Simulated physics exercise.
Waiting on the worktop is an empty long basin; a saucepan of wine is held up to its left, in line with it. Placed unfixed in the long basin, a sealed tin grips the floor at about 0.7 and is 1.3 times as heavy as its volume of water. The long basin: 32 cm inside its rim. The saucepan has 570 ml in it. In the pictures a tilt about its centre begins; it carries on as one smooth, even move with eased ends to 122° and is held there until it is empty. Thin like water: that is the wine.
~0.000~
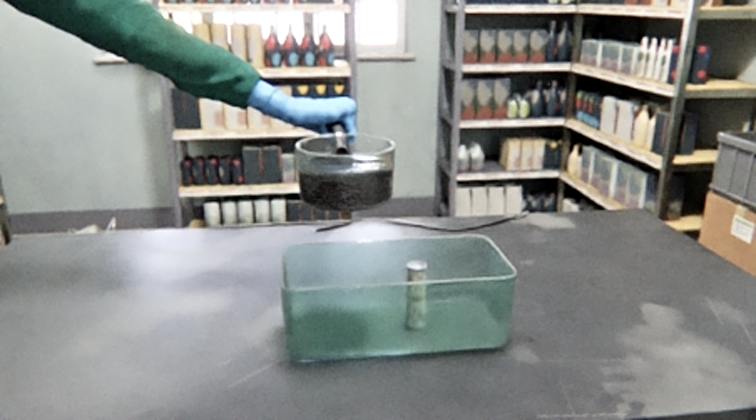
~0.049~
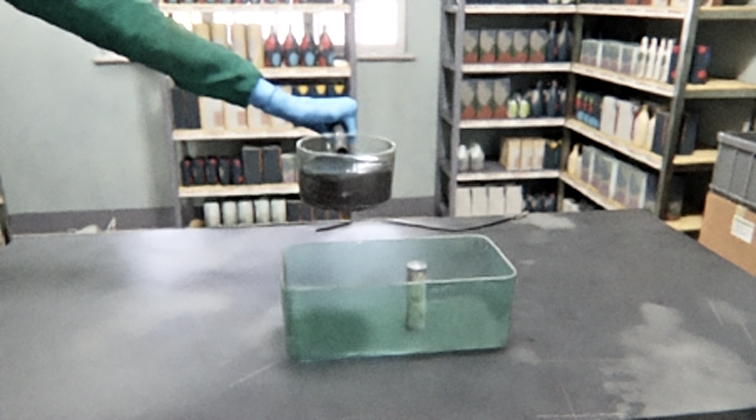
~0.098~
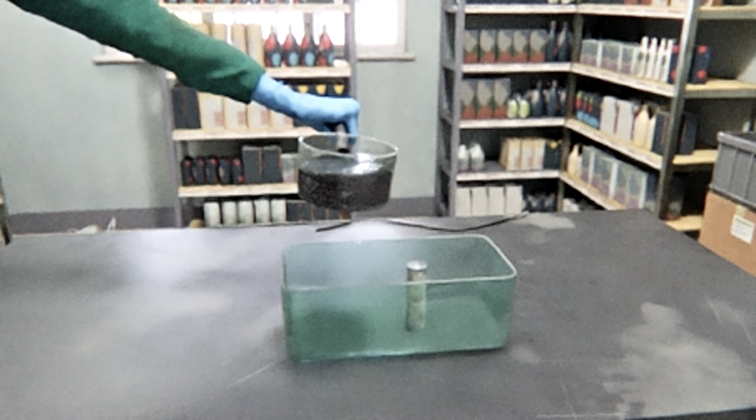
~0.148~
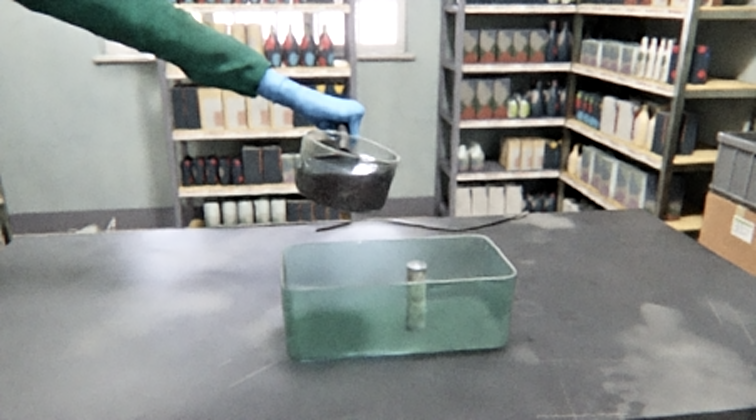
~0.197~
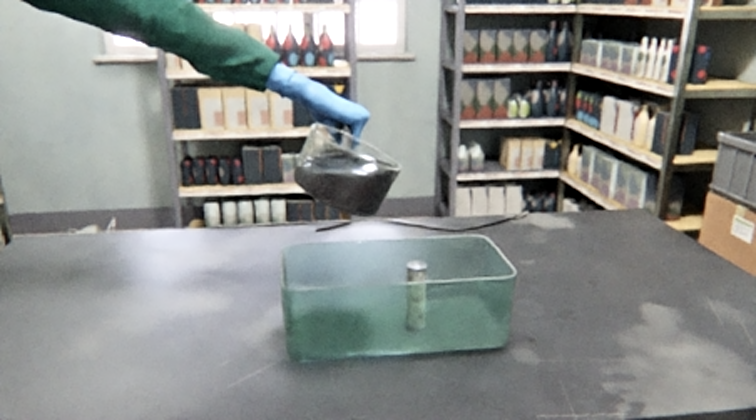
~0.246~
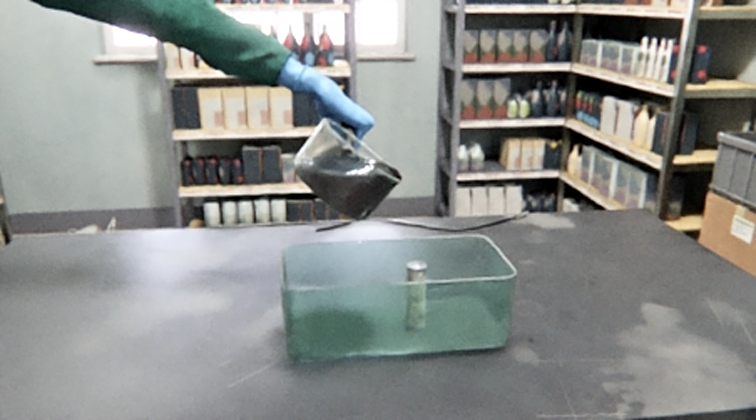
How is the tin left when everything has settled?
It gets tipped over.
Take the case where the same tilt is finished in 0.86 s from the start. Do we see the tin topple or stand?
So the tin will hold steady.
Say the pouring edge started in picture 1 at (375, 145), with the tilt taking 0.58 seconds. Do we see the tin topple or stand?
Then it tips over.
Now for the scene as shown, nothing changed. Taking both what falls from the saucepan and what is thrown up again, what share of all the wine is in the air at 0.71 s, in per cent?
In-air share: About 6 %.
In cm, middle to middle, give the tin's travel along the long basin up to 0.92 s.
The tin has gone some 2 cm.
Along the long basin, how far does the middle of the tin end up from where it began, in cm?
Roughly 7.0 cm.
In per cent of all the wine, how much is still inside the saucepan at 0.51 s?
20 %.
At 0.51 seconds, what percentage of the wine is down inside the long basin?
38 %, roughly.
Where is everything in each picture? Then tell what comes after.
In the first picture, it leans 0°; its right rim is at (393, 144); the wine meets the walls at (300, 165) and (390, 162); the long basin's rim runs from (282, 267) to (501, 255); the tin's top is at (417, 268).
In the second picture, it leans 2°; its right rim is at (394, 146); the wine meets the walls at (300, 165) and (391, 163).
In the third picture, it leans 7°; its right rim is at (396, 150); the wine meets the walls at (300, 166) and (391, 164).
In the fourth picture, it leans 15°; its right rim is at (398, 158); the wine meets the walls at (300, 165) and (393, 164).
In the fifth picture, it leans 26°; its right rim is at (399, 167); the wine meets the walls at (298, 164) and (395, 166).
In the sixth picture, it leans 39°; its right rim is at (398, 179); the wine meets the walls at (296, 161) and (397, 169); 1 per cent is over the edge.
After 0.51 s the tilt is 111° and 20 per cent is still to pour; the tin stands where it began.
After 0.71 s the tilt is 122° and 1 per cent is still to pour; the tin leans 7°.
After 0.92 s the tilt is 122° and 0 per cent is still to pour; the tin leans 19°.
After 1.14 s the tilt is 122° and 0 per cent is still to pour; the tin lies on its side.
In the end the tin lies on its side.
